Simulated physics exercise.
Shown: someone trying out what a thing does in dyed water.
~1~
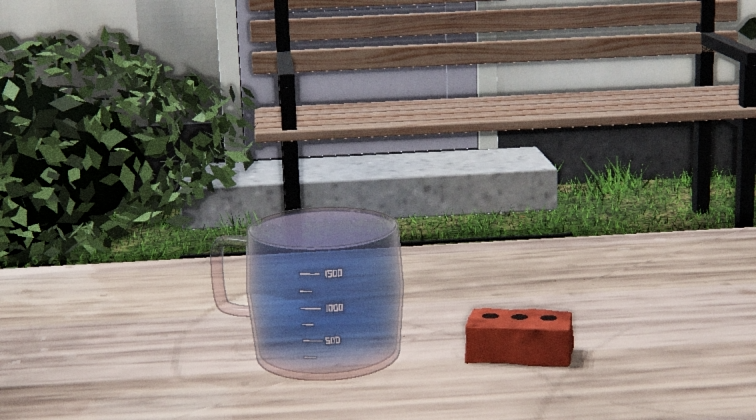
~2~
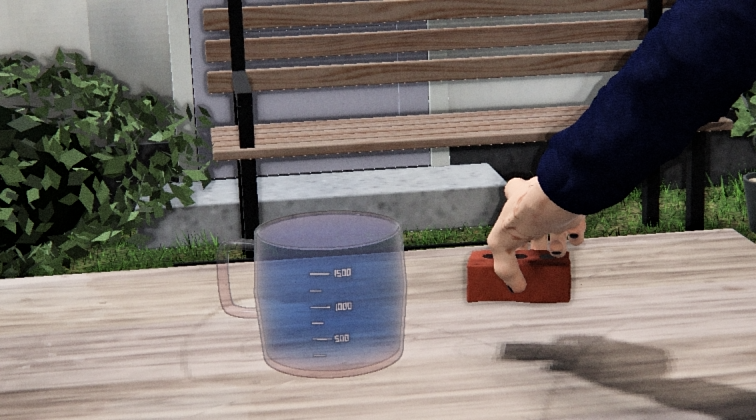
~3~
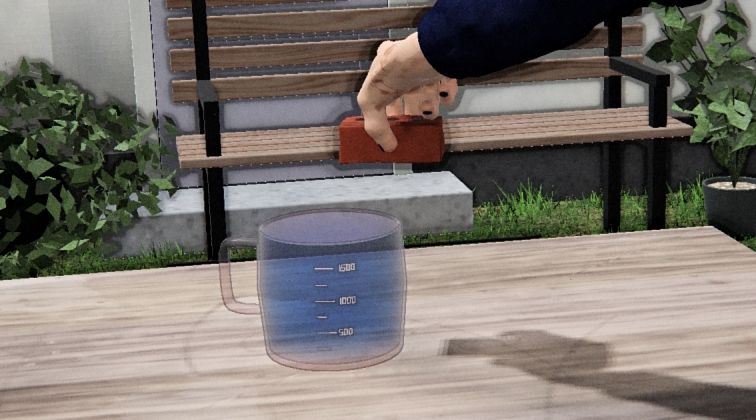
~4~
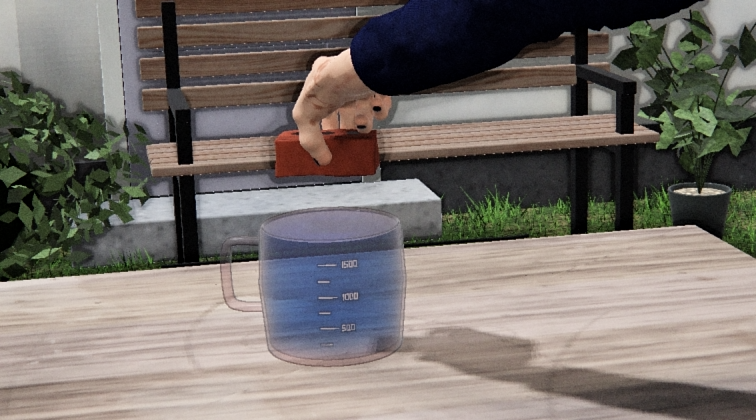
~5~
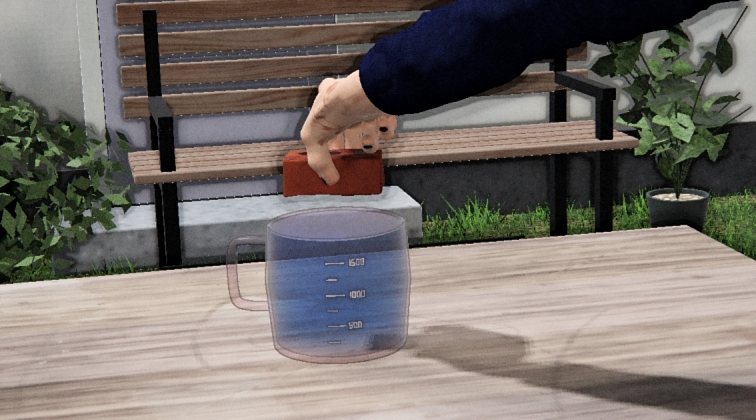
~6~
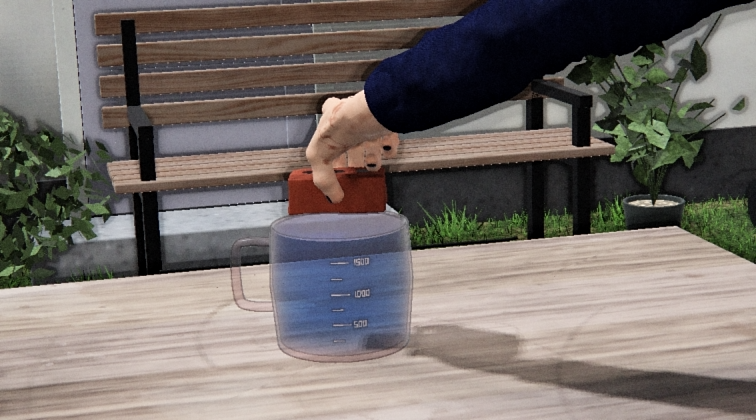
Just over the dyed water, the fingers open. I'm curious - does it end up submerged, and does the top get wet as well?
My prediction: The dyed water goes down; the jug spills over.
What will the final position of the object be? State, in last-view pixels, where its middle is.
The centre settles at roughly (343, 318) in the last view.
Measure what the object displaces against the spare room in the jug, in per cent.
I'd say somewhere close to 340 percent.
Next, the piece of brick enters the dyed water; the jug is full to the brim; it has run over.
After that, the piece of brick goes on down; the jug is full to the brim; it has run over.
Finally, the piece of brick has sunk; the jug is full to the brim; it has run over.
